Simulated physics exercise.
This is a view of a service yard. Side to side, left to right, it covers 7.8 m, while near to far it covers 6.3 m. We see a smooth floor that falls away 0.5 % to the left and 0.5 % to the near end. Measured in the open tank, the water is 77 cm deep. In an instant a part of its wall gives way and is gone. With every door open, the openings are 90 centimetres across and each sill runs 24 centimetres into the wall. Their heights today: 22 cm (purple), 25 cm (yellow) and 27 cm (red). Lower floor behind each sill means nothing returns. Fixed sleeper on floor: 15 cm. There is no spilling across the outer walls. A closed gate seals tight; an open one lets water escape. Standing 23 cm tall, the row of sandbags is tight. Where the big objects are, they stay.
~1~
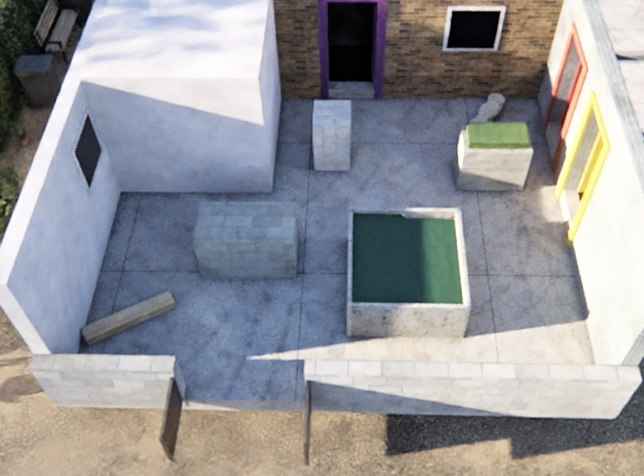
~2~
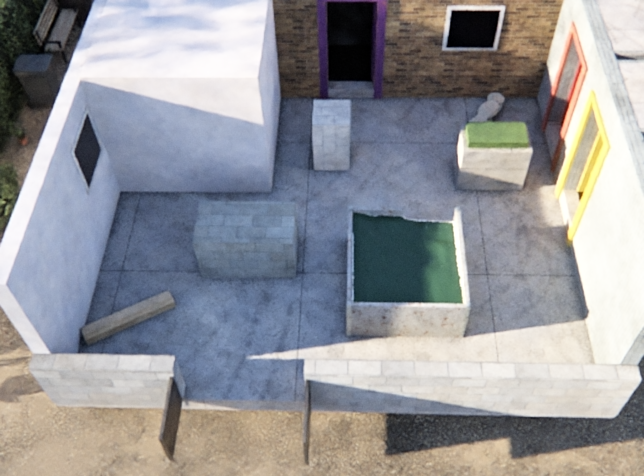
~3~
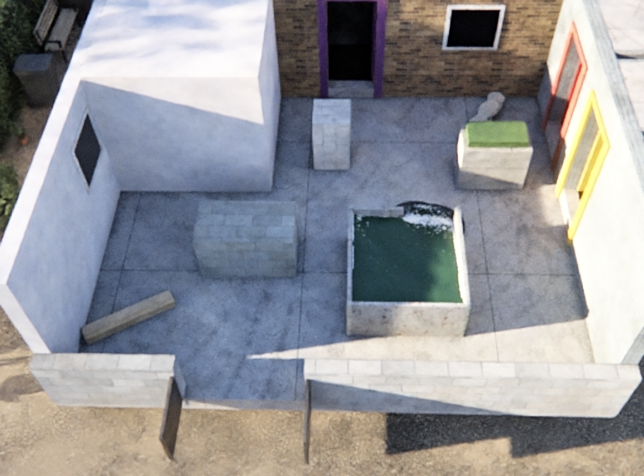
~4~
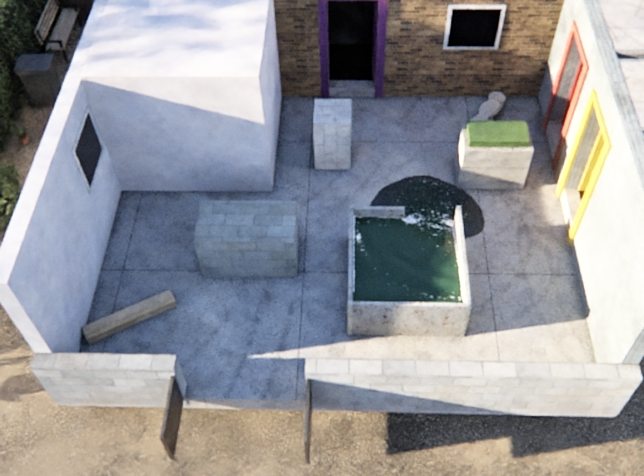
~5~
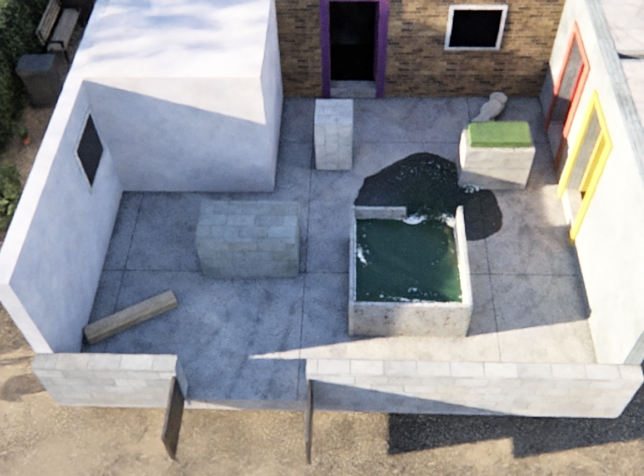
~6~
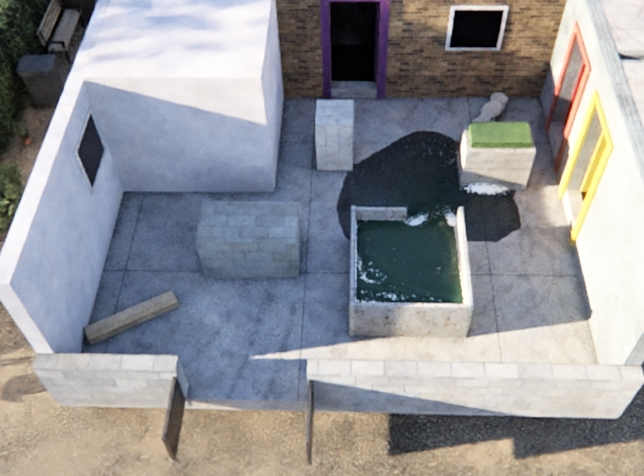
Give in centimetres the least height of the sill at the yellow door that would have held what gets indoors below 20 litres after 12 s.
17 cm.
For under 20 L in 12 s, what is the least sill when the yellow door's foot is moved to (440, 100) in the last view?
Minimum: Close to 24 cm.
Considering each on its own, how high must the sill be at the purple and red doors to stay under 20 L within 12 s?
Close to 17 cm (purple) and close to 7.0 cm (red).
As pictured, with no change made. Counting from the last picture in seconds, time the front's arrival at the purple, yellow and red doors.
Purple 0.6 s / yellow 0.6 s / red 1.0 s.
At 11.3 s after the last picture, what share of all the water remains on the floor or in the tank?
Some 92 per cent remains.
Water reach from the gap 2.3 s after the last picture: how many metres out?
Roughly 4.2 m from the gap.
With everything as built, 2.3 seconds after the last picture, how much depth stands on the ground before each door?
In cm - purple: 16, yellow: 14, red: 4.
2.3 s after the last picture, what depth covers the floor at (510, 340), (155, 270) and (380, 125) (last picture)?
Roughly 0, 0 and 14 centimetres.
Then, 0.7 s after the last picture water covers 25 % of the floor, deepest (34 cm) near (428, 233); 9 cm at the yellow door, 0 litres in over its 25 cm sill.
Then, 2.3 s after the last picture water covers 45 % of the floor, deepest (26 cm) near (291, 109); 14 cm at the yellow door, 3 litres in over its 25 cm sill.
Then, 11.3 s after the last picture water covers 90 % of the floor, deepest (10 cm) near (280, 231); 6 cm at the yellow door, 3 litres in over its 25 cm sill.
At the yellow door as built, the water peaked near 20 cm, 1.1 s after the last picture.
Run again over the same 12 s with other heights there, 28 litres in over 15.5 cm, 9 litres over 21 cm. The limit of 20 litres is kept from about 17 cm up.
